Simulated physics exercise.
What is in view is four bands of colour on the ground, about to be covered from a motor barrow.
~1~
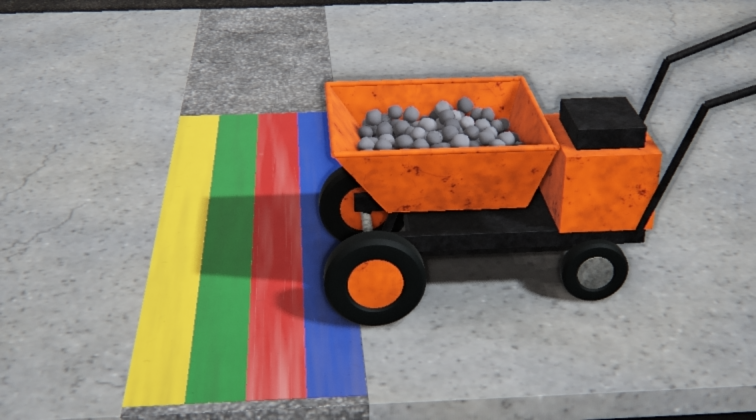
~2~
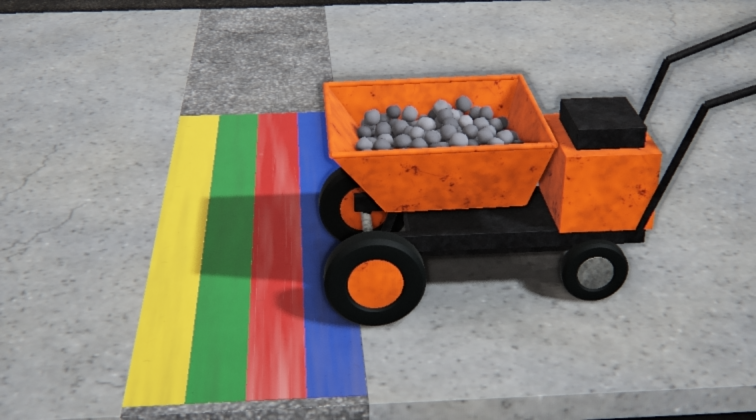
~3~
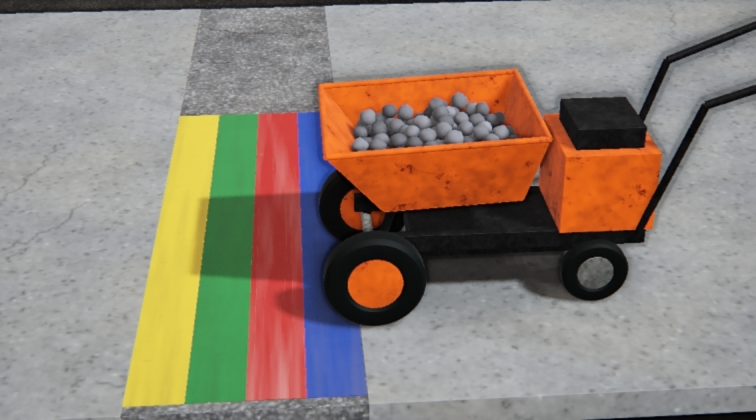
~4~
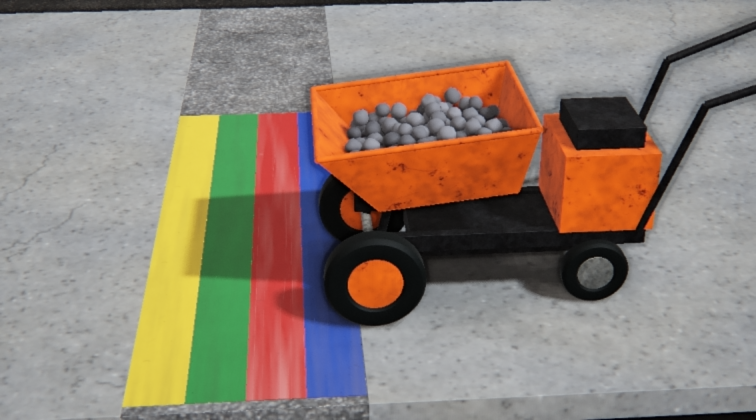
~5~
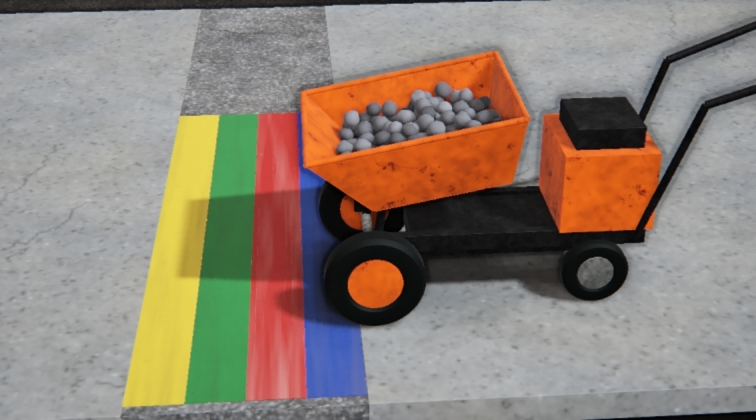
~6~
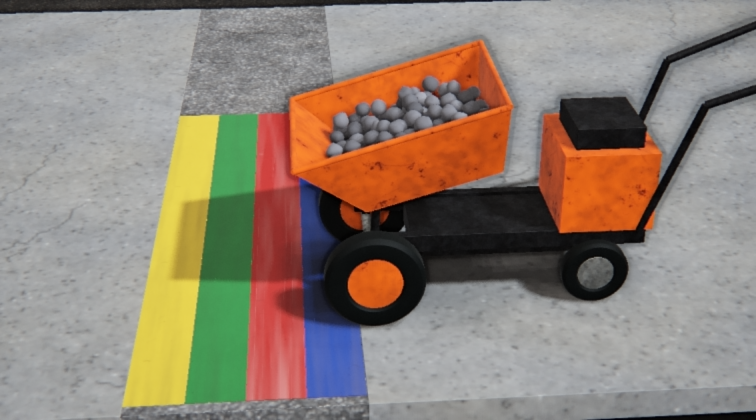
An orange skip full of round grey cobbles, mounted on a black-framed motor barrow, sits level at first above its wheels, seen from the side and slightly above on pale concrete. Yellow, green, red and blue bands lie side by side on the ground at left, the blue nearest the barrow. The skip tilts steadily leftward, its right end rising, while the wheels and the camera stay still.
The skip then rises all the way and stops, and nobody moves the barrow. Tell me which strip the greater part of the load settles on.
The greater part settles on the yellow strip.
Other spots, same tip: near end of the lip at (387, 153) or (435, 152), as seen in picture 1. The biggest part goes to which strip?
The first try: Green. The second: The red strip.
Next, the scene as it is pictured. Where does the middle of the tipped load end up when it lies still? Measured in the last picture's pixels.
(176, 283).
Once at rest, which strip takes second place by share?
Second: The green strip.
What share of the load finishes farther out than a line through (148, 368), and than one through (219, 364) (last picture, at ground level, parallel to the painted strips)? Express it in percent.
About 30 percent, then about 80 percent.
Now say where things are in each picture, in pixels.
In the first picture, lip of the skip at (334, 155), level; top of the load at (441, 139), round cobbles; blue strip at (334, 354); red strip at (276, 357); green strip at (218, 359); yellow strip at (160, 362).
In the second picture, lip of the skip at (332, 156), level; top of the load at (439, 139).
In the third picture, lip of the skip at (327, 157), tipped barely; top of the load at (456, 134).
In the fourth picture, lip of the skip at (318, 161), tipped a little; top of the load at (449, 130).
In the fifth picture, lip of the skip at (307, 165), tipped a little; top of the load at (448, 118).
In the sixth picture, lip of the skip at (294, 172), tipped clearly; top of the load at (457, 120); blue strip at (334, 354); red strip at (276, 357); green strip at (218, 359); yellow strip at (160, 362).
Soon after the last picture, skip tipped steeply; all in the skip.
A little later, skip tipped right over; about two thirds in the skip; a small part over the green strip; about a quarter over the yellow strip; a stray few off the paint.
Later still, skip tipped right over; about a quarter in the skip; a stray few over the red strip; about a quarter over the green strip; about a third over the yellow strip; about a quarter off the paint.
At rest, skip tipped right over; about a quarter in the skip; none over the blue strip; a stray few over the red strip; about a quarter over the green strip; about a third over the yellow strip; about a quarter off the paint.
